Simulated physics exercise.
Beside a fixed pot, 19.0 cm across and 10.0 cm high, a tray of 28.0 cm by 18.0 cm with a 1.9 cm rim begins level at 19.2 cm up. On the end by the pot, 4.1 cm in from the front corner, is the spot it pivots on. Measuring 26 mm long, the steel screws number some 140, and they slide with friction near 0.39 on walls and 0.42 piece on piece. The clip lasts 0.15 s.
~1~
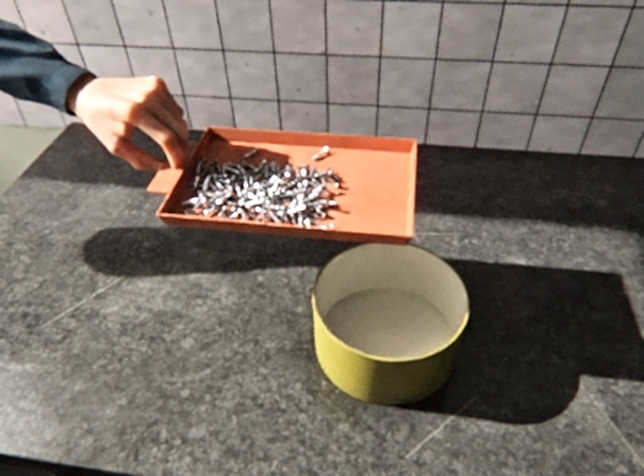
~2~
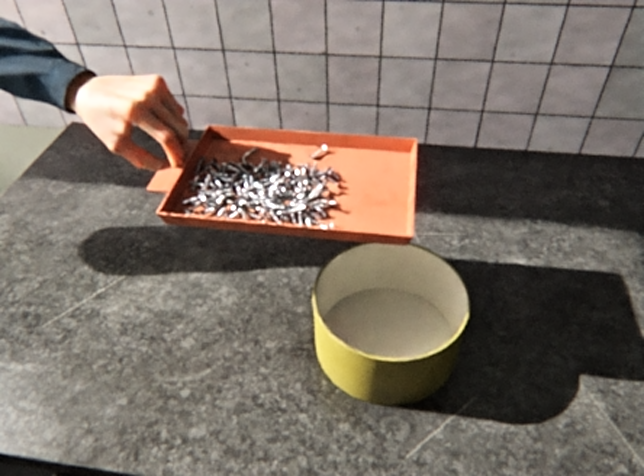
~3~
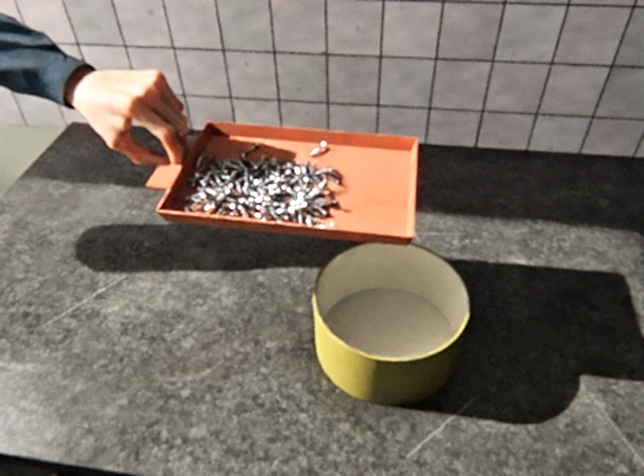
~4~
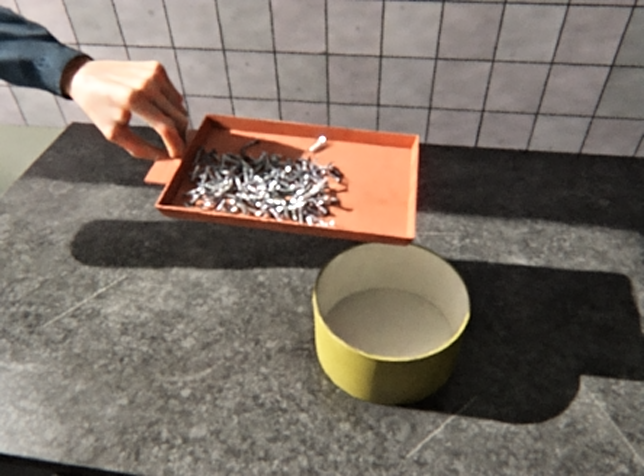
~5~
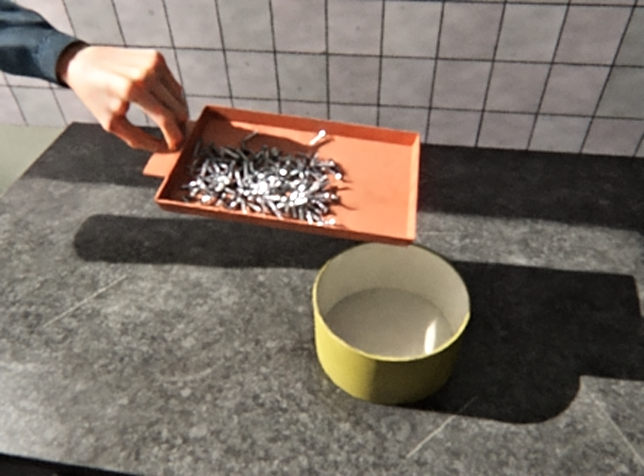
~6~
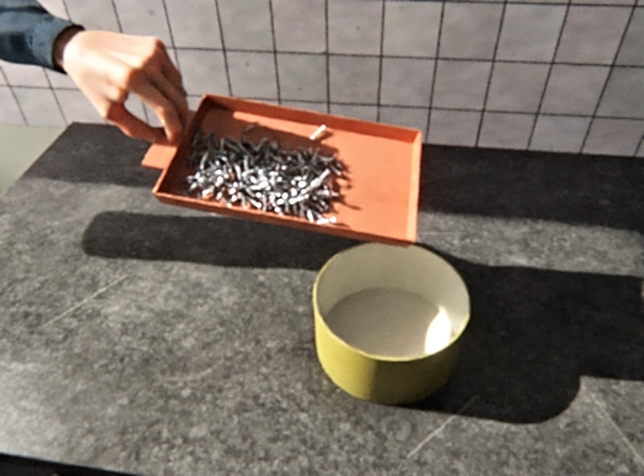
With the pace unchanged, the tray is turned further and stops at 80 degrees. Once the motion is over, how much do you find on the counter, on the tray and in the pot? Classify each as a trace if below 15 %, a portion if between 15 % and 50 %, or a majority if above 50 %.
Counter: A trace. Tray: A trace. Pot: A majority.
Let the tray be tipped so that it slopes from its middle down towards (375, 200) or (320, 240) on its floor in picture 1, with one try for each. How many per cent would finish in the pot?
About 45 per cent on the first try and 75 per cent on the second.
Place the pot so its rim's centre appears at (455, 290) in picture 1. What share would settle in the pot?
About 95 per cent.
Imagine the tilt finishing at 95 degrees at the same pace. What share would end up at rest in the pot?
That would be around 95 percent.
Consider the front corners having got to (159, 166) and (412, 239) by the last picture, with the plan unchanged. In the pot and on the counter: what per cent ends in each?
Pot: 55, counter: 45.
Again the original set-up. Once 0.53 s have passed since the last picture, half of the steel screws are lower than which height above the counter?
Roughly 22 centimetres, give or take.
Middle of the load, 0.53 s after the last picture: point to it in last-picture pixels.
Estimated centre of load: Around (393, 229).
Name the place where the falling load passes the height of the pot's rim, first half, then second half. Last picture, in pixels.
Around (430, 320), then around (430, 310).
Then, 0.32 s after the last picture, tilt 44 degrees; the tray holds 100 %, the pot 0 %.
Then, 0.53 s after the last picture, tilt 67 degrees; the tray holds 95 %, the pot 0 %.
Then, 0.86 s after the last picture, tilt 80 degrees; the tray holds 5 %, the pot 85 %.
In the end, counter 5 %, tray 0 %, pot 90 %.
